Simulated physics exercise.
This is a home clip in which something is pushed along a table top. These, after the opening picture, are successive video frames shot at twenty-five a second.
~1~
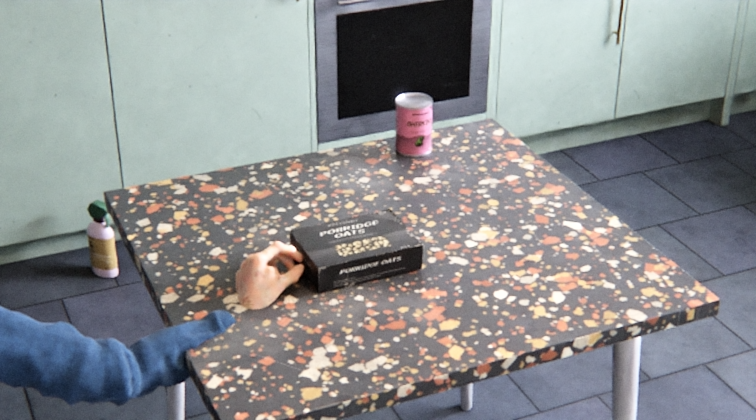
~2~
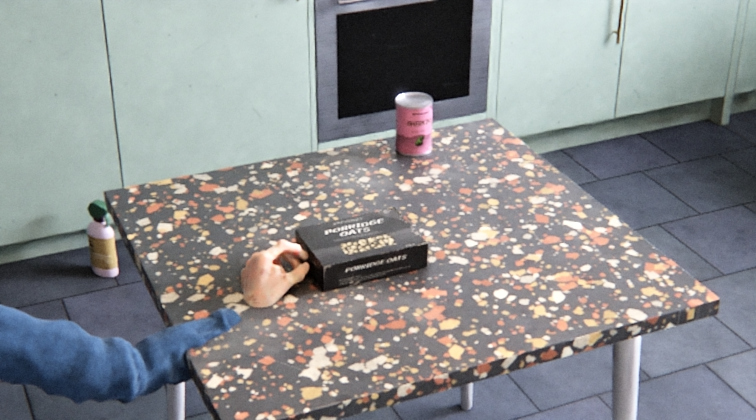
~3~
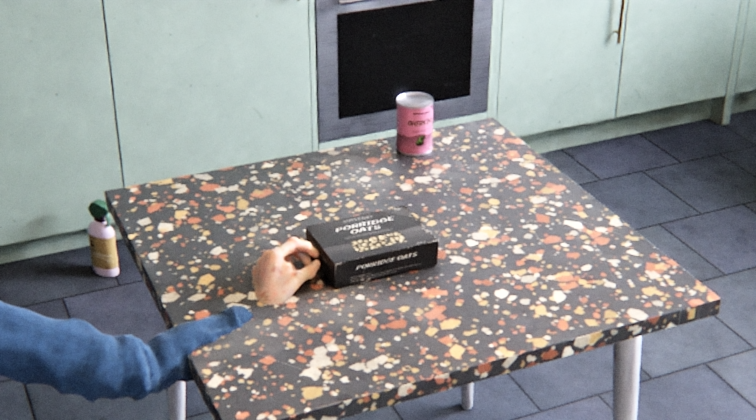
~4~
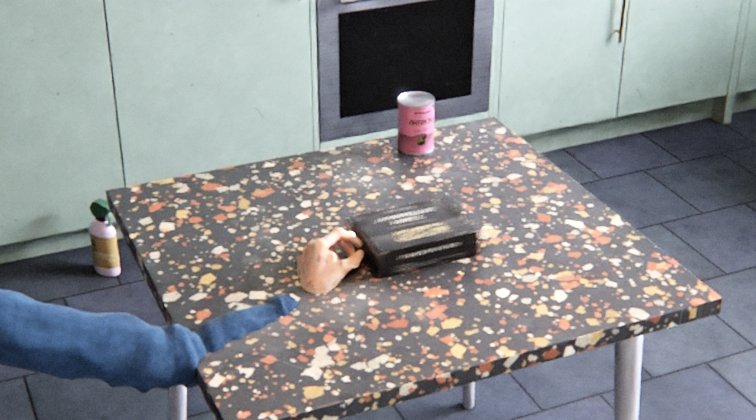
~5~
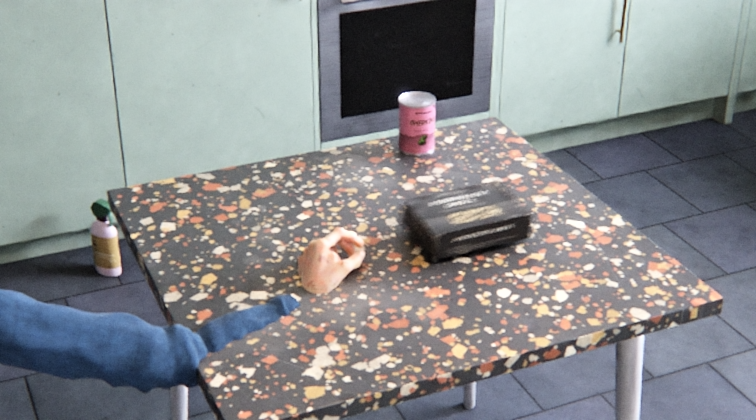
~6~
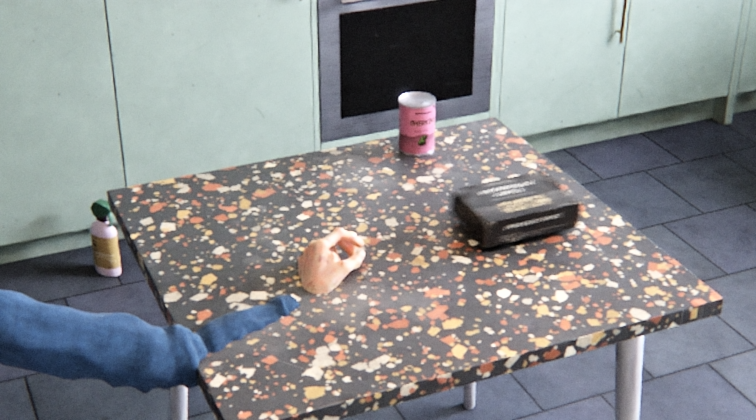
Black porridge oats box sliding right across a speckled table, pushed by a hand that then stays behind, near a pink tin.
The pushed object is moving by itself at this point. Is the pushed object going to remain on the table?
It will make it off the table.
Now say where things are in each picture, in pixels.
In the first picture, under the hand; black packet (356, 250).
In the second picture, under the hand; black packet (361, 248).
In the third picture, under the hand; black packet (371, 245).
In the fourth picture, black packet (414, 236).
In the fifth picture, black packet (466, 219) displaced a little.
In the sixth picture, black packet (515, 208) displaced about its own width.
Then, 0.10 s past the last view, black packet now off the table.
Then, 0.30 s past the last view, things are still on the move.
Then, 0.40 s past the last view, as before.
Finally, off the table, black packet.
